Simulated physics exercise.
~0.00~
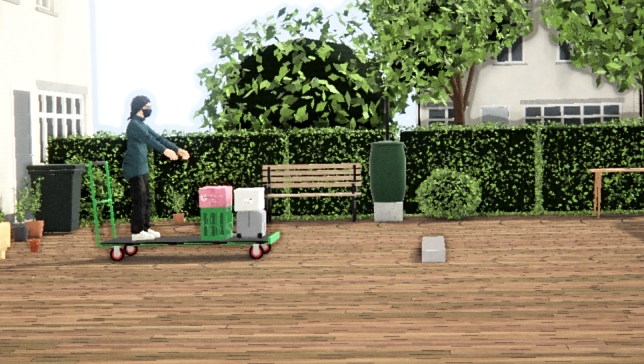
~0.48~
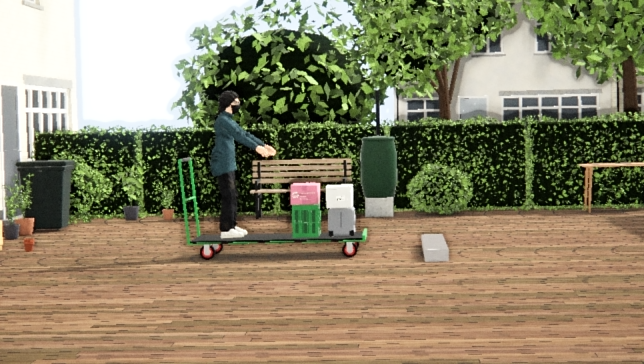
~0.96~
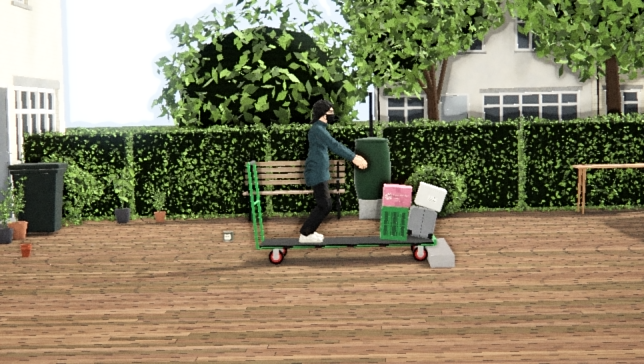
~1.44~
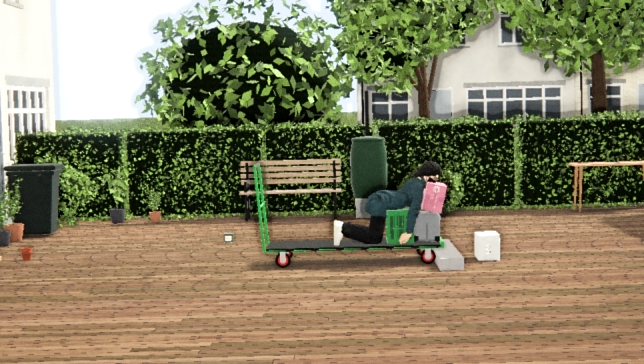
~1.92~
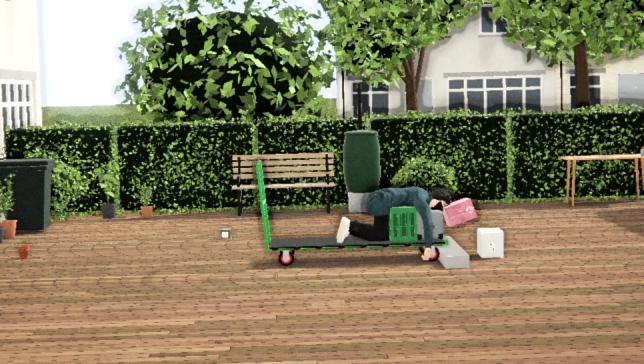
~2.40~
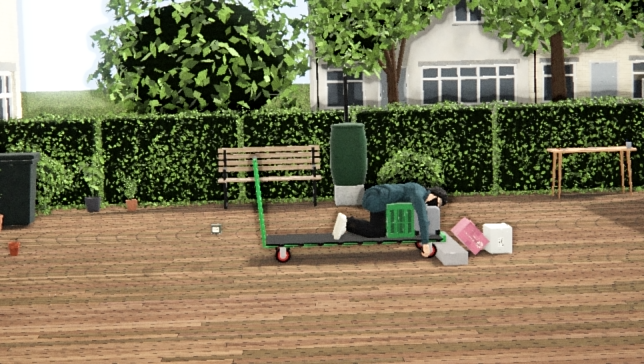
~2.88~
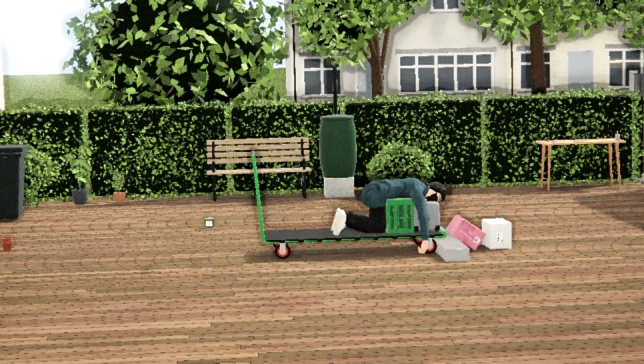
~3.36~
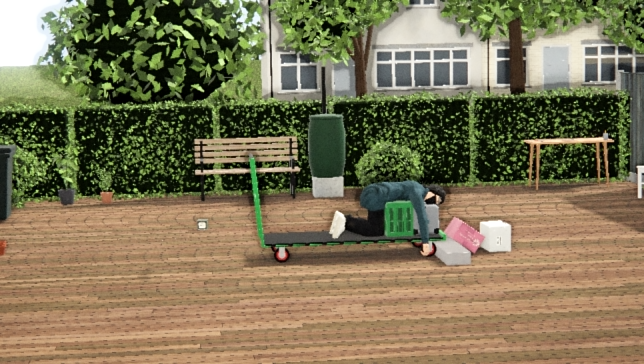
The clip shows a person standing on a green-handled cart that rolls right across a patio and stops against a grey block. The person pitches forward over the green crate and grey case, while the white and pink boxes tumble off the front and come to rest beyond it.
